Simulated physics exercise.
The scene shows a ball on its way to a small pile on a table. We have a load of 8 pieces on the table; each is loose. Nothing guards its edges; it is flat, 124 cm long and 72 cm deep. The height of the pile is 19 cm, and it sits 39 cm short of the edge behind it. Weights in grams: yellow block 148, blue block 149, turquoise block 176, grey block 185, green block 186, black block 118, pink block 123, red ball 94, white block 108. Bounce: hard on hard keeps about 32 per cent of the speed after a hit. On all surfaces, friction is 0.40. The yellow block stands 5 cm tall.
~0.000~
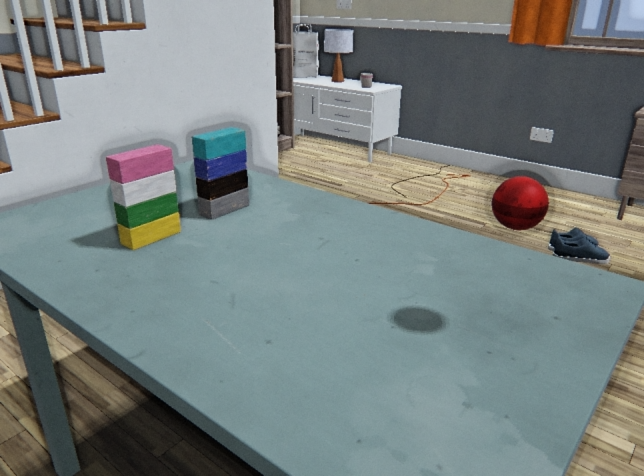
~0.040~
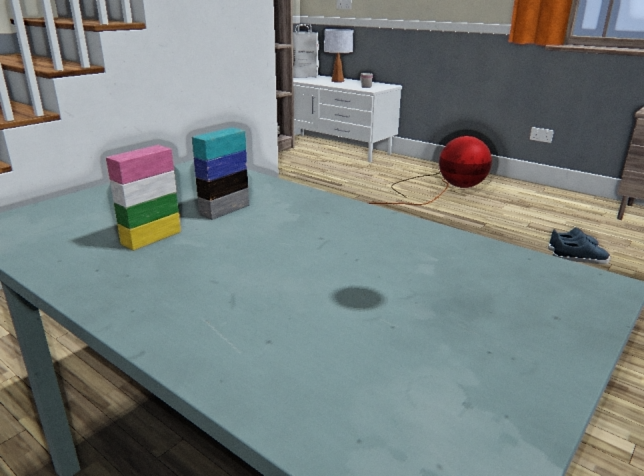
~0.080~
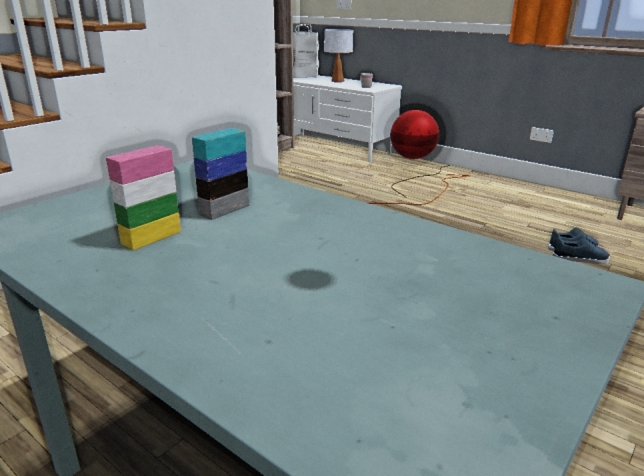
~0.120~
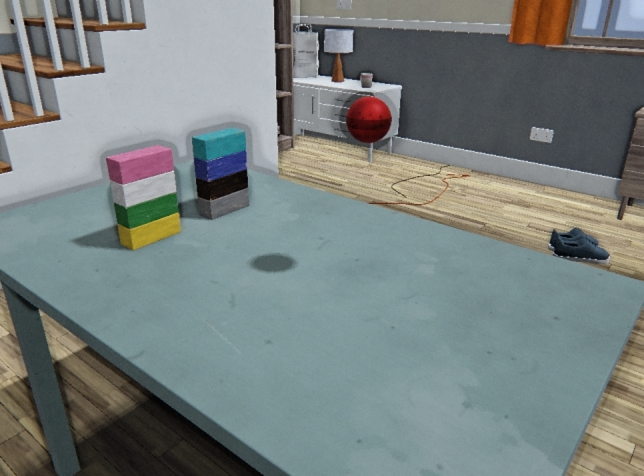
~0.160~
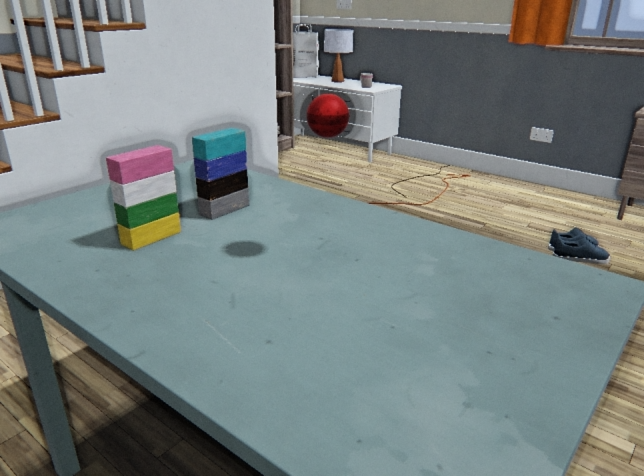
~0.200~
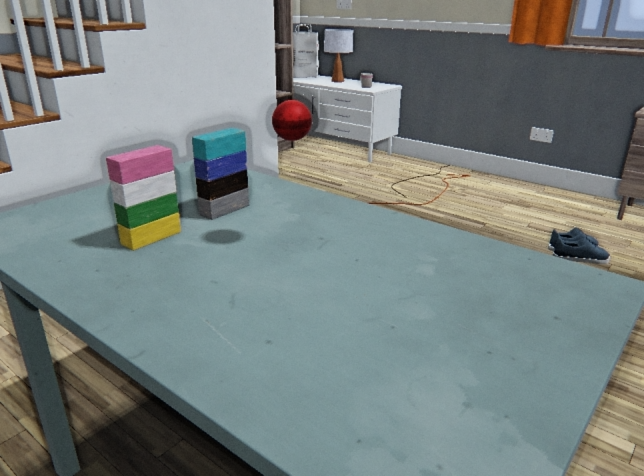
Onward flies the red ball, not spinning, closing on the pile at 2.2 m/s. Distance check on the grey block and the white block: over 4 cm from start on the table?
I expect the grey block to remain within the limit; I expect the white block to remain within the limit.
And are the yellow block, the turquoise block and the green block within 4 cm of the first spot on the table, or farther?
Here is how it goes: The yellow block remains near its start; next, the turquoise block moves off; last, the green block remains near its start.
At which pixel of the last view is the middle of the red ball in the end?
Somewhere around (252, 207).
Around 0.30 s, red ball near (232, 158).
Around 0.40 s, red ball near (242, 205); turquoise block at 24° to upright; blue block at 24° to upright; black block at 21° to upright.
Around 0.50 s, red ball near (248, 206); turquoise block at 68° to upright; blue block at 69° to upright; black block at 54° to upright.
Around 0.60 s, red ball near (251, 207); blue block on its side; turquoise block on its side; black block on its side.
Finally (1.1 s), on their side or leaning hard on the table, blue block, turquoise block and black block; the other 5 still in place (within 4 cm). Final places as that camera would see them, grey block near (224, 201), white block near (144, 186).
